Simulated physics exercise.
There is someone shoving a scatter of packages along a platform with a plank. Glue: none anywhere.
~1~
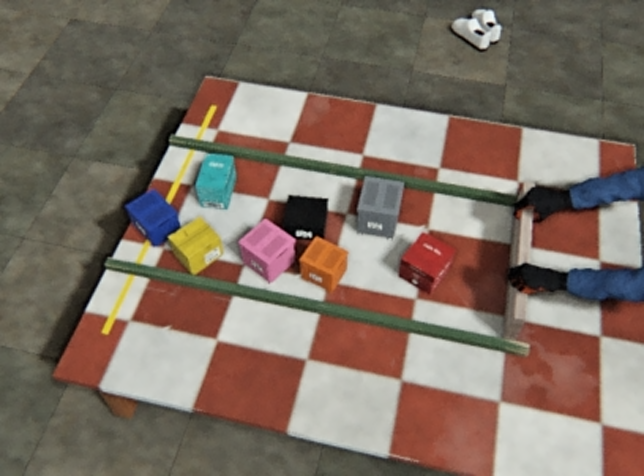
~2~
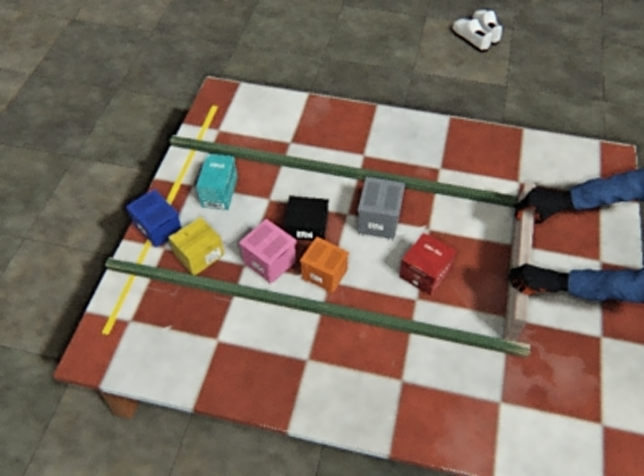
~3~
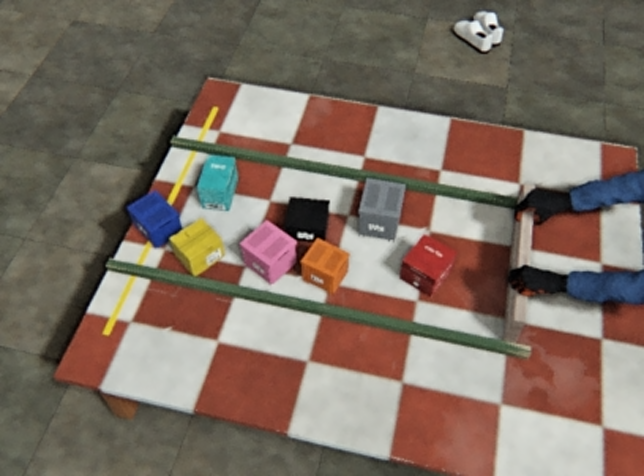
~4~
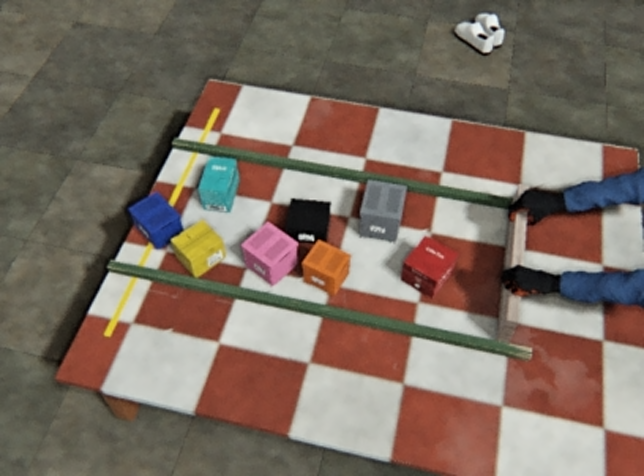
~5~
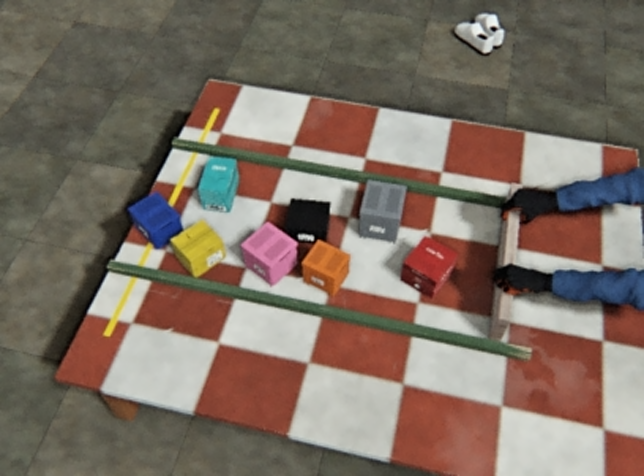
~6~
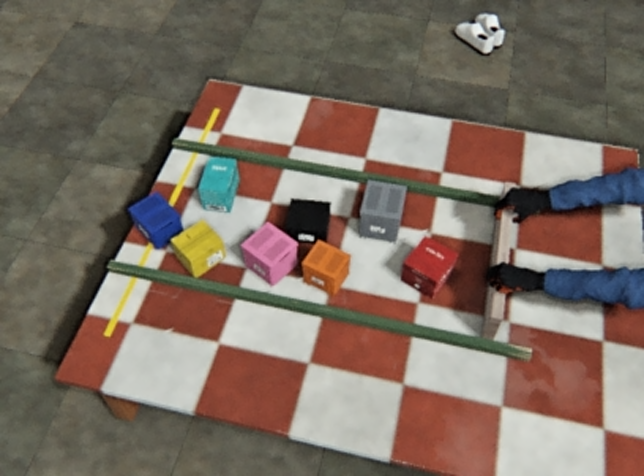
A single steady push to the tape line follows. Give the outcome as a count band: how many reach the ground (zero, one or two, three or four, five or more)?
More than four drop off.
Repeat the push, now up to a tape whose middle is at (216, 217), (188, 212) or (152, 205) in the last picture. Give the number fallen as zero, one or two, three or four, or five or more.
Taking the three places in turn: 3 or 4, 5 or more, five or over.
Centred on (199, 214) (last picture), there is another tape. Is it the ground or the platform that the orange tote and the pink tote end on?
In this case the orange tote rests in place and the pink tote ends up down.
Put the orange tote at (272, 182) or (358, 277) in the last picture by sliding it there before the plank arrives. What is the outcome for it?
Well, it tips off the first time and remains the second time.
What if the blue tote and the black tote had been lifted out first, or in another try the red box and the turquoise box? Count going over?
Count: 4 (first case); 4 (second).
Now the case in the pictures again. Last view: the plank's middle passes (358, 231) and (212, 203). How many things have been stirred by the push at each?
Respectively 5 and 8.
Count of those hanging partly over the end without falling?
That comes to 2 of them.
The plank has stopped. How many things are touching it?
The count in contact is 2.
A little later, none off yet; blue tote at rest near (157, 222); turquoise box at rest near (220, 185); yellow parcel at rest near (199, 249).
Next, none off yet; blue tote shifted a little near (146, 215); turquoise box at rest near (220, 185); yellow parcel shifted about its own width near (159, 245).
Later still, two off so far; blue tote fallen near (93, 243); turquoise box shifted about its own width near (179, 168); yellow parcel fallen near (116, 270).
When it is over, the number that fall off is five or more; down, orange tote, black tote, pink tote, yellow parcel, turquoise box and blue tote.
